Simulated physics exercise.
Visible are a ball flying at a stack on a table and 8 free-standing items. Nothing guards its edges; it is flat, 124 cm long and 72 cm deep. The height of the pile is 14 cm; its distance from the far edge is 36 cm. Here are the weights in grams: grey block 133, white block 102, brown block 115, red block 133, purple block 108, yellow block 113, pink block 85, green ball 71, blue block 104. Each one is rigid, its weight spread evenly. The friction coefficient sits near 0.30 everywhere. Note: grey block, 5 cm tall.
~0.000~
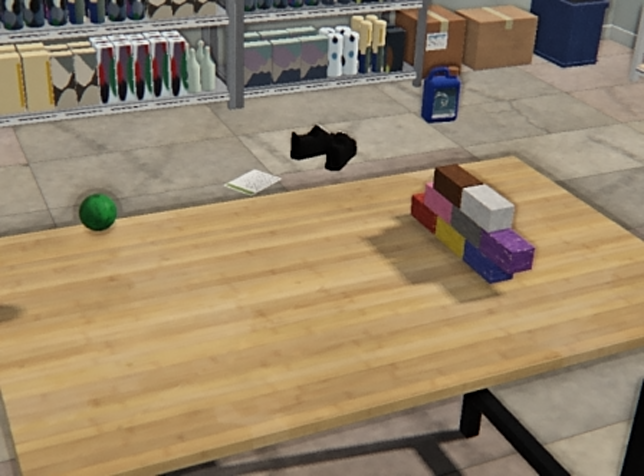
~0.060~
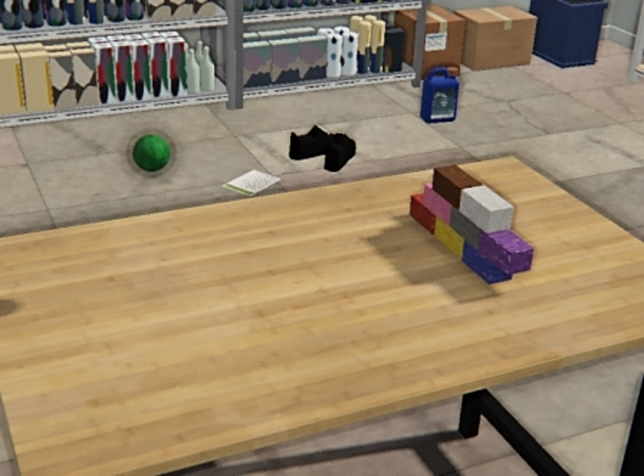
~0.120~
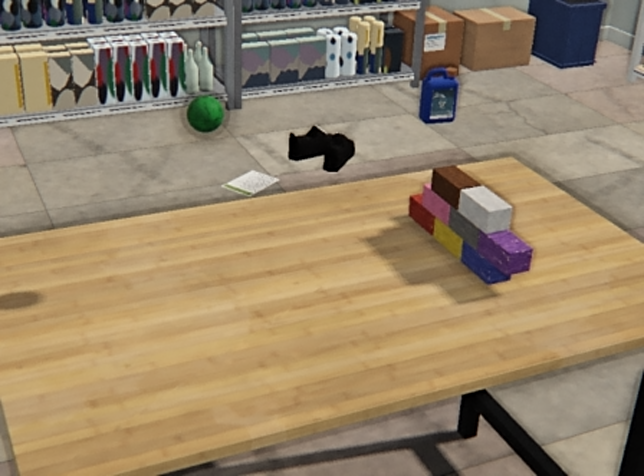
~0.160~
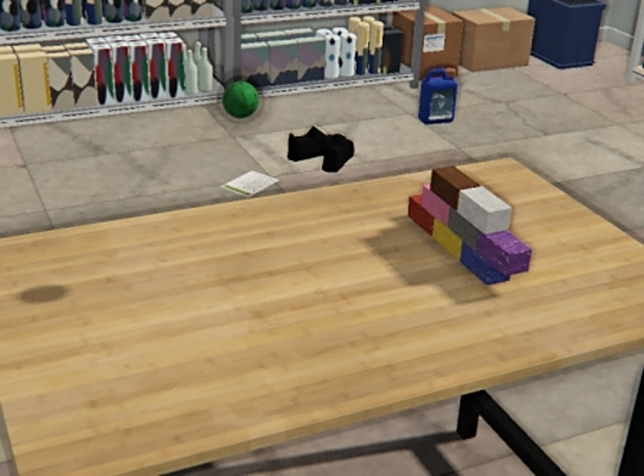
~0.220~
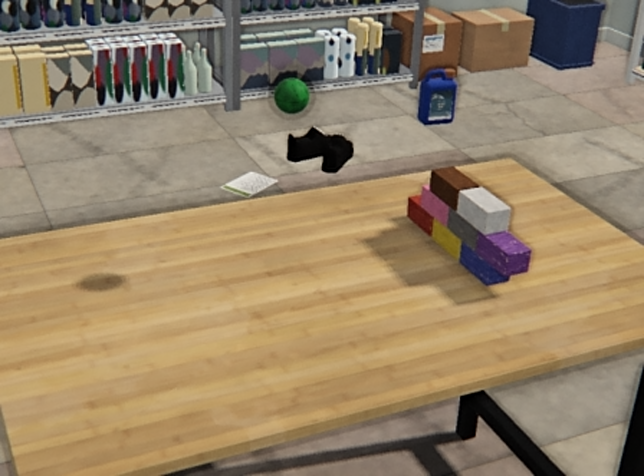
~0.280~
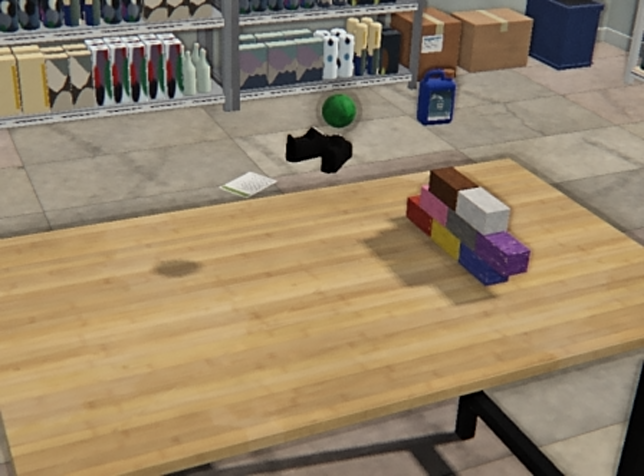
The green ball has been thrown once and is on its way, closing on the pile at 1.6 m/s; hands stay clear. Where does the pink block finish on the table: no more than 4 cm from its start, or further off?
The pink block finishes further off.
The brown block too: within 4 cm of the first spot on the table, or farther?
As for the brown block, it gets displaced.
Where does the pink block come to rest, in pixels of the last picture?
It comes to rest near (473, 209).
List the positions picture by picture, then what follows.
In the first picture, 62 cm to the stack; green ball (97, 213).
In the second picture, 52 cm to the stack; green ball (151, 153); brown block (456, 187).
In the third picture, 43 cm to the stack; green ball (205, 114); purple block (504, 250).
In the fourth picture, 36 cm to the stack; green ball (240, 100); blue block (486, 261).
In the fifth picture, 27 cm to the stack; green ball (292, 96); white block (483, 211).
In the sixth picture, 17 cm to the stack; green ball (339, 111).
After 0.38 s, green ball near (409, 171).
After 0.48 s, green ball near (397, 217); pink block 6° off upright near (458, 201); brown block 5° off upright.
After 0.58 s, green ball near (381, 215); pink block 35° off upright near (473, 210); brown block 36° off upright.
After 0.78 s, green ball near (371, 215); pink block 34° off upright near (473, 209); brown block moved 23 cm.
In the end (1.3 s), not toppled but over 4 cm from the start, brown block and pink block; the other 6 under 4 cm from the start. At the end, from the last picture's camera, pink block near (473, 209).
